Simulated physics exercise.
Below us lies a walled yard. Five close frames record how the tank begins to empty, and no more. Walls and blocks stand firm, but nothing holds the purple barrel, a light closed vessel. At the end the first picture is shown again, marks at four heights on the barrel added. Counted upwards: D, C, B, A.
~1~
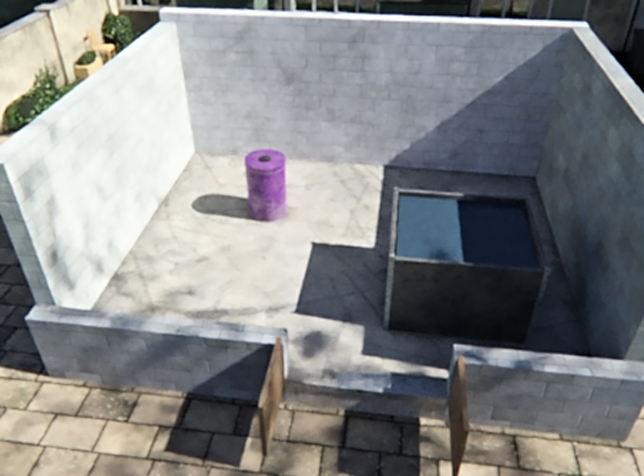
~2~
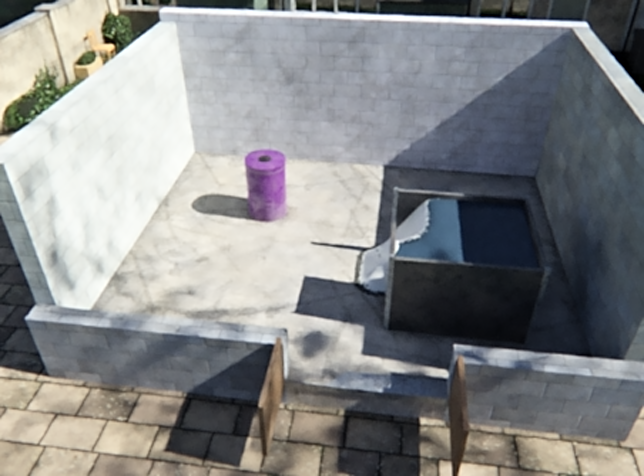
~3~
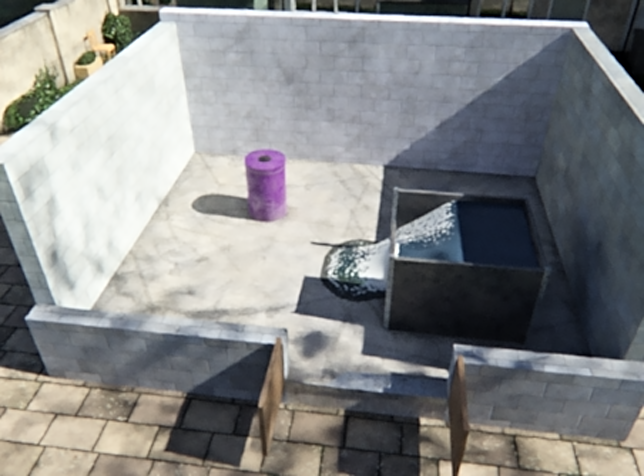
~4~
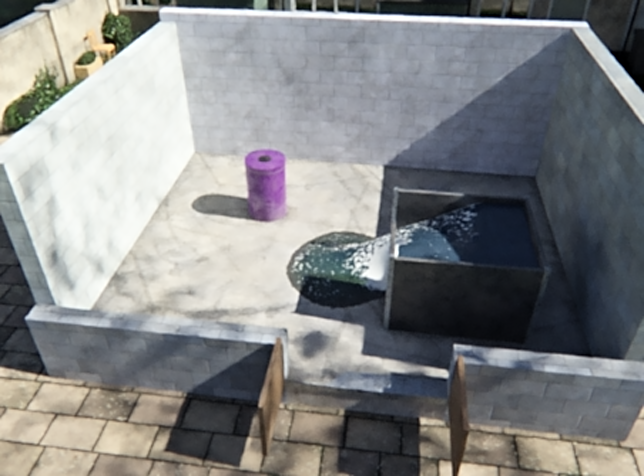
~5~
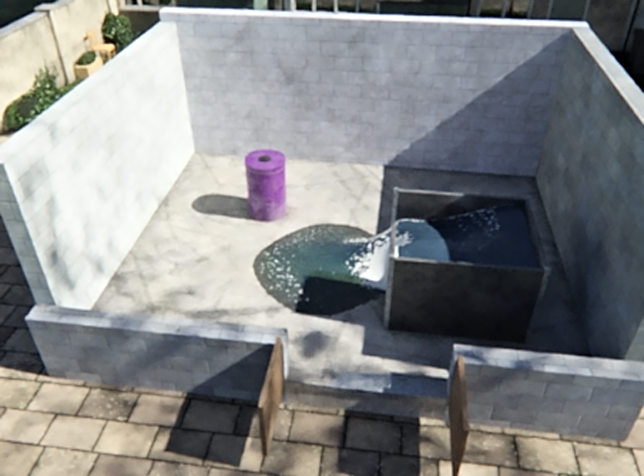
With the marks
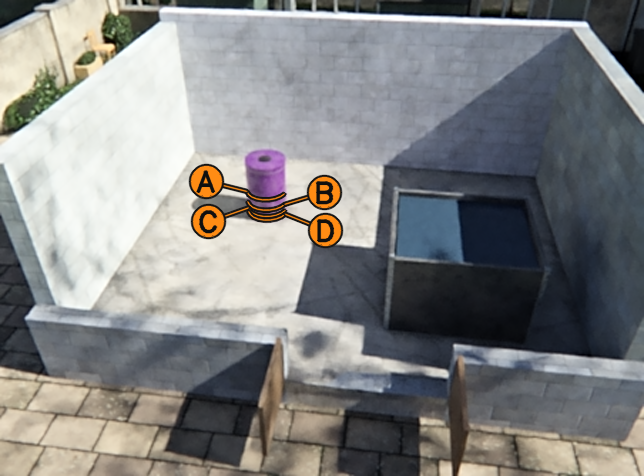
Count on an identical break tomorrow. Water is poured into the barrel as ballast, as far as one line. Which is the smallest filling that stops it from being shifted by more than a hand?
The limit is A.
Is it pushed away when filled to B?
Yes, that goes wrong.
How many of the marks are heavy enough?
One of them.
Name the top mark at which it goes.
B it is.
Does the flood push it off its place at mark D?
Yes, that goes wrong.
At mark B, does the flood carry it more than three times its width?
No.
On the marked copy, A at (262, 199); B at (263, 210); C at (263, 216); D at (264, 220); from the bottom up D, C, B, A.
With A, it does not move.
With B, it is pushed about its own width away.
With C, it is pushed about 3 times its own width away.
With D, it is pushed about 5 times its own width away.
